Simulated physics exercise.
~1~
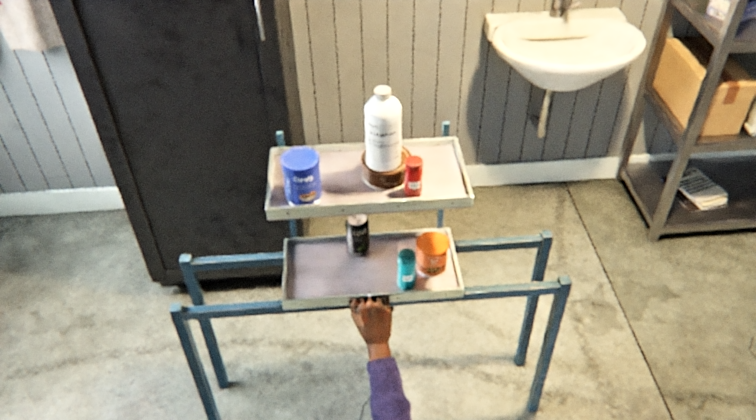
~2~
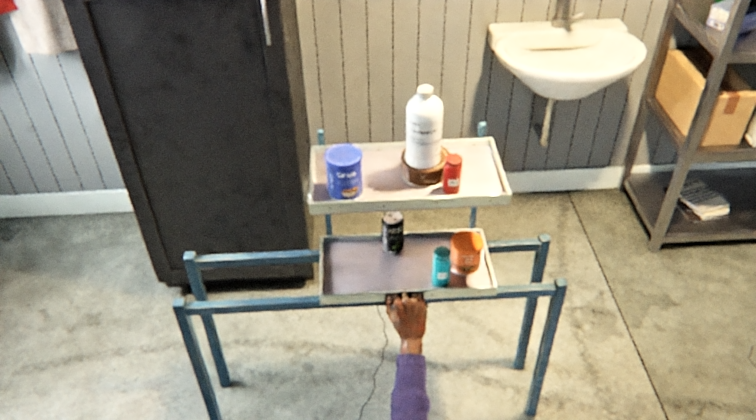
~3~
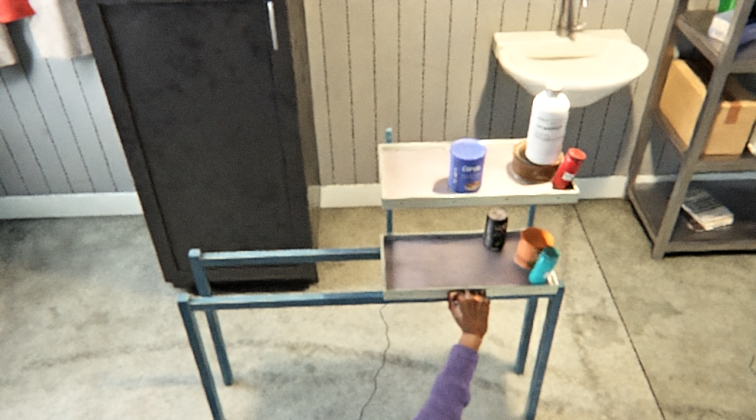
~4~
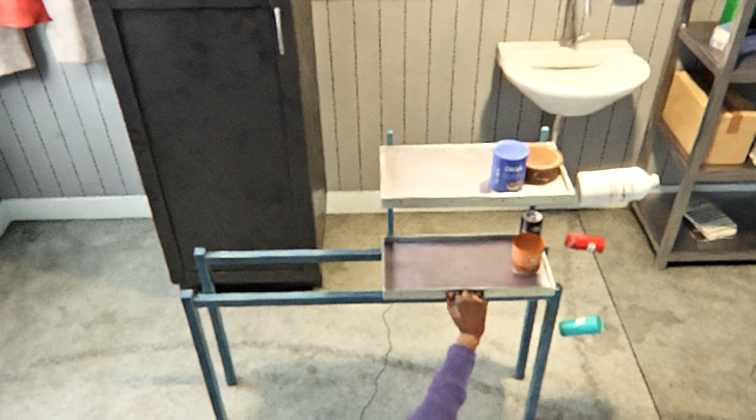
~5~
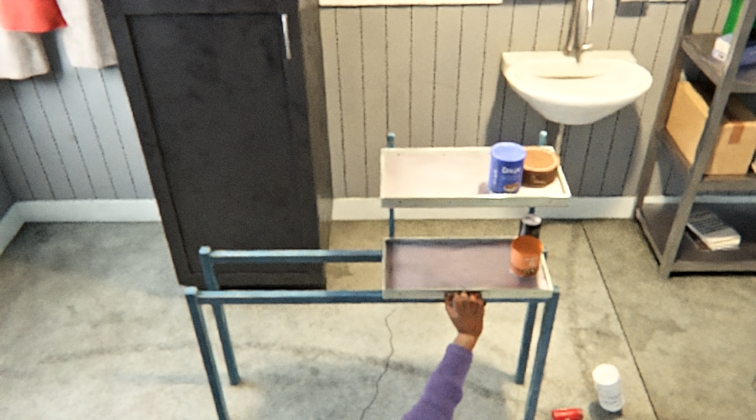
A two-level metal shelf on a blue frame slides right, pushed by a dark-skinned hand in a purple sleeve, in a room seen from above with a black cabinet and a white sink behind. A blue tin, white bottle, brown tub and red shaker stand on the upper tray; a black can, turquoise shaker and orange tin stand below. As the shelf reaches the right, both shakers tilt. Then they and the bottle fly off the right side, while the remaining containers stay upright. Finally, the bottle and red shaker lie on the floor.
